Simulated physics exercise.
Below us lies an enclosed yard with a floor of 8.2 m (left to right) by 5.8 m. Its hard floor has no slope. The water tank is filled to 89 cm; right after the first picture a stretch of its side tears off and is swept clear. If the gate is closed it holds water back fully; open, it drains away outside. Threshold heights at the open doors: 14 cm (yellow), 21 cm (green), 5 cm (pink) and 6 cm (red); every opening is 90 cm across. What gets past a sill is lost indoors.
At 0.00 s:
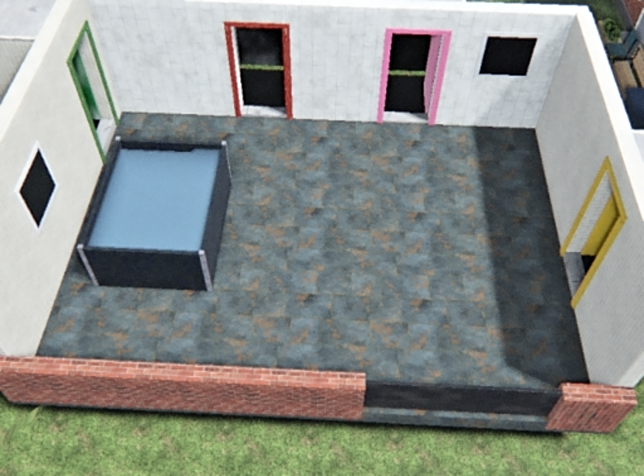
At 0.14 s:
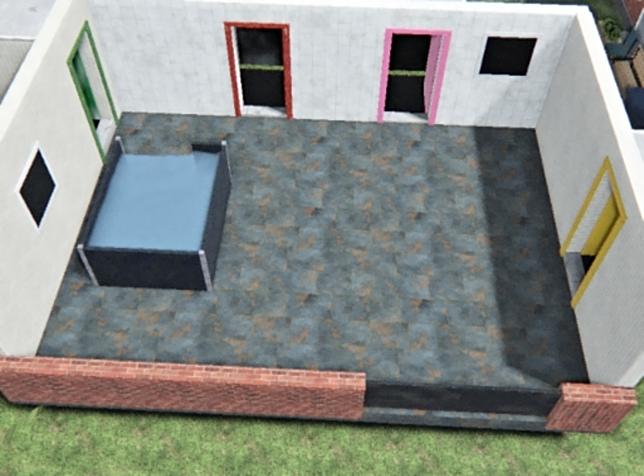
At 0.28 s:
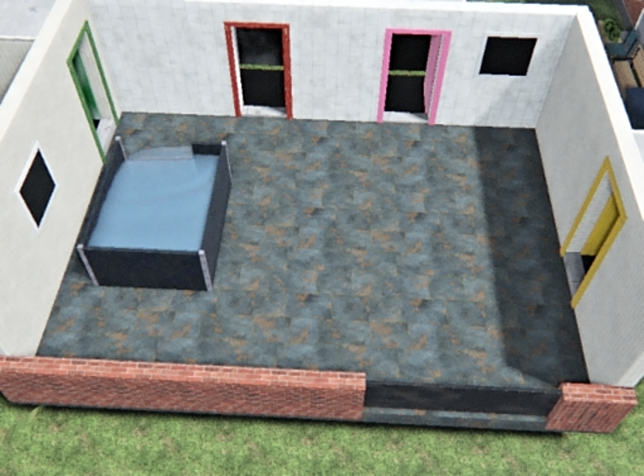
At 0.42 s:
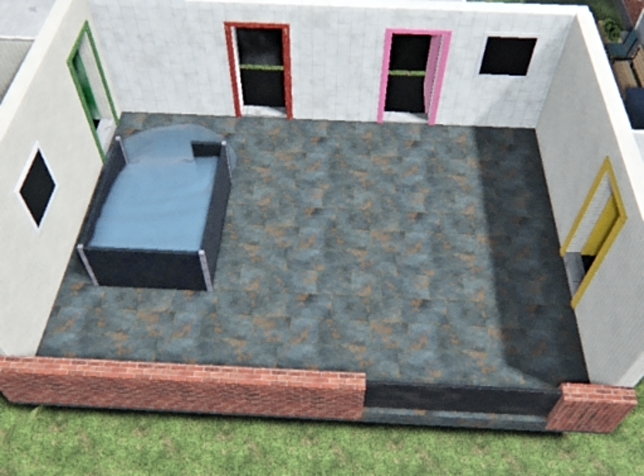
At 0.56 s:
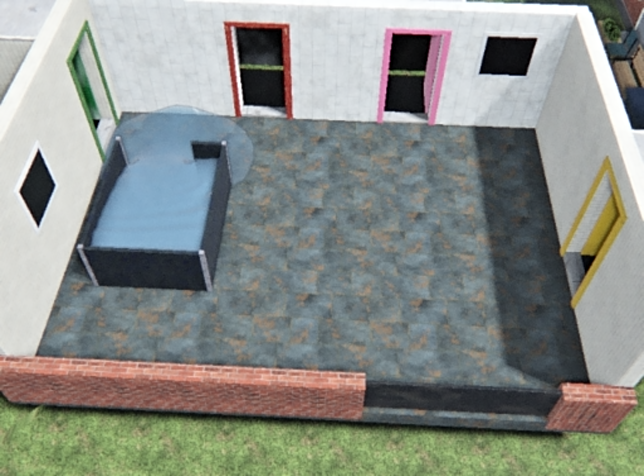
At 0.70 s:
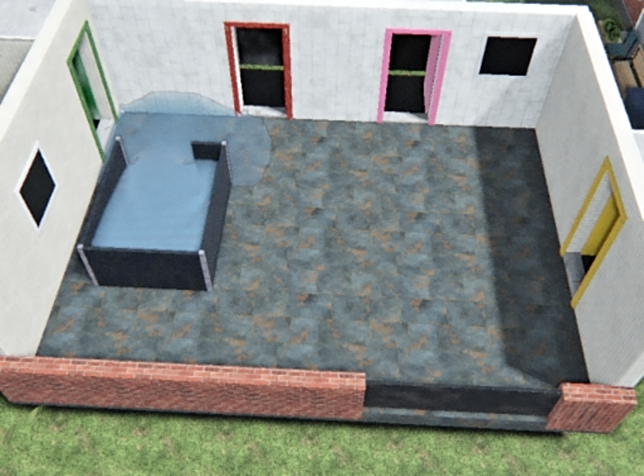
In a walled yard with colored doorways, a dark tank full of water opened at its far side, and the water poured out, spreading in a thin, rounded sheet across the floor behind it.
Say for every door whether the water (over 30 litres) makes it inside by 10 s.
Within that time: At the yellow door it stays under the limit; at the green door it passes the limit; at the pink door it keeps below the limit; at the red door it passes the limit.
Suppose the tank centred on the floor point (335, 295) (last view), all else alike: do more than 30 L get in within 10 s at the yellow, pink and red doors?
Then: Yellow not over, pink over, red above.
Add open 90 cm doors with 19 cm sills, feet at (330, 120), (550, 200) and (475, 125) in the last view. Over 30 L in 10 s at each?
In turn: Not over, under, not over.
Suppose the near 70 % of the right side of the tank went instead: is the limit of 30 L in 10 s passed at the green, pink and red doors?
Against that limit: Green under, pink past it, red under.
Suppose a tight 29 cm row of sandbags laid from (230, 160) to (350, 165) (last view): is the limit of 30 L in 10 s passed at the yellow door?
Against that limit: Yellow under.
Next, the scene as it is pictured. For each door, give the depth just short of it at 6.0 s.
Depths in cm: Yellow 9, green 18, pink 5, red 10.
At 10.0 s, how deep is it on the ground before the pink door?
Roughly 3.0 cm deep.
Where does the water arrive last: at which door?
Last comes the yellow one.
After 1.4 s water covers 15 % of the floor and is deepest (64 cm) near (122, 112); yellow door not reached, green door 45 cm at the sill, 17 L in, pink door not reached, red door 17 cm at the sill, 18 L in.
After 2.2 s water covers 25 % of the floor and is deepest (52 cm) near (122, 112); yellow door not reached, green door 43 cm at the sill, 130 L in, pink door 5 cm at the sill, 0 L in, red door 17 cm at the sill, 57 L in.
After 3.5 s water covers 55 % of the floor and is deepest (30 cm) near (113, 137); yellow door not reached, green door 30 cm at the sill, 231 L in, pink door 6 cm at the sill, 0 L in, red door 13 cm at the sill, 108 L in.
After 6.0 s water covers 85 % of the floor and is deepest (20 cm) near (27, 379); yellow door 9 cm at the sill, 0 L in, green door 18 cm at the sill, 258 L in, pink door 5 cm at the sill, 0 L in, red door 10 cm at the sill, 153 L in.
After 10.0 s water covers 100 % of the floor and is deepest (15 cm) near (593, 408); yellow door 7 cm at the sill, 0 L in, green door 9 cm at the sill, 259 L in, pink door 3 cm at the sill, 0 L in, red door 6 cm at the sill, 166 L in.
